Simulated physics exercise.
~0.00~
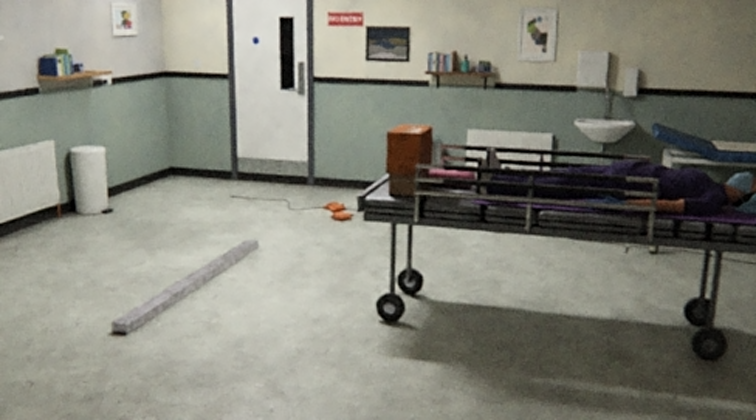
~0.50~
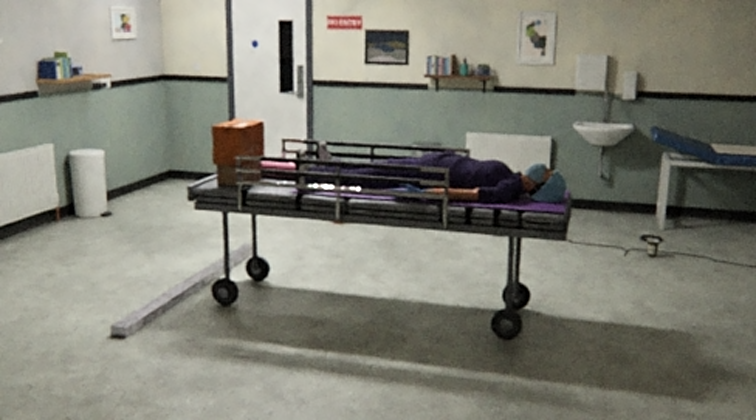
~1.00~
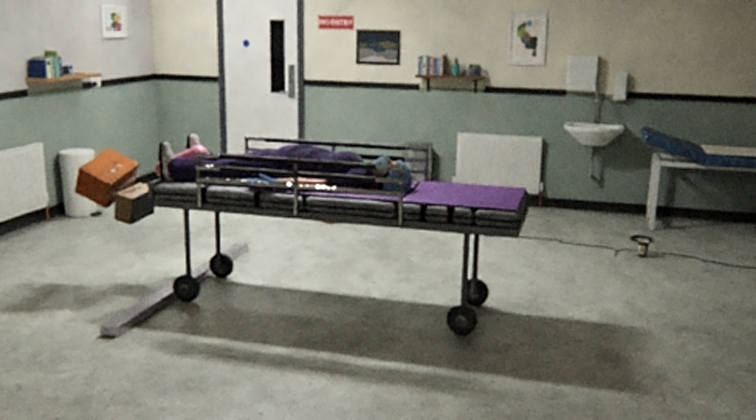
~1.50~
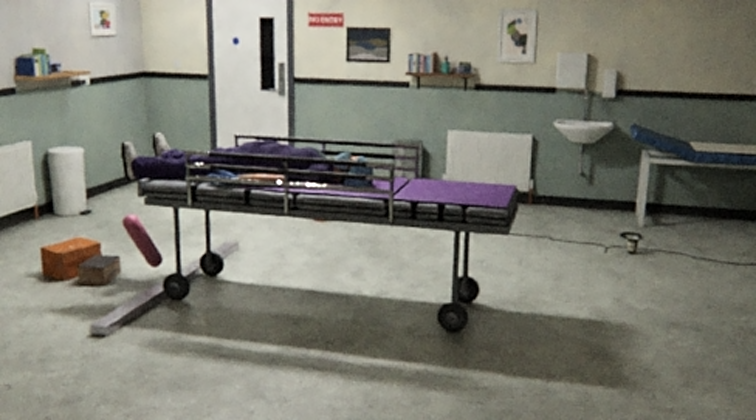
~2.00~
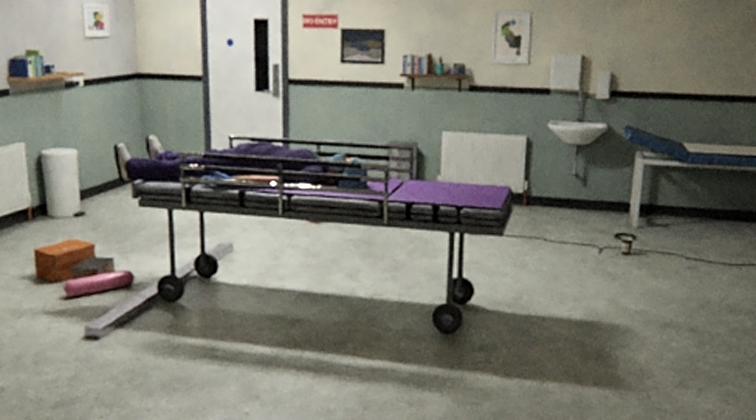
We see a trolley carrying a limp person and loose items roll left across a ward-like room to a low sill and stop. An orange box, a smaller brown one and a pink cylinder drop off its left end onto the floor, while the person slides feet-first until the feet overhang.
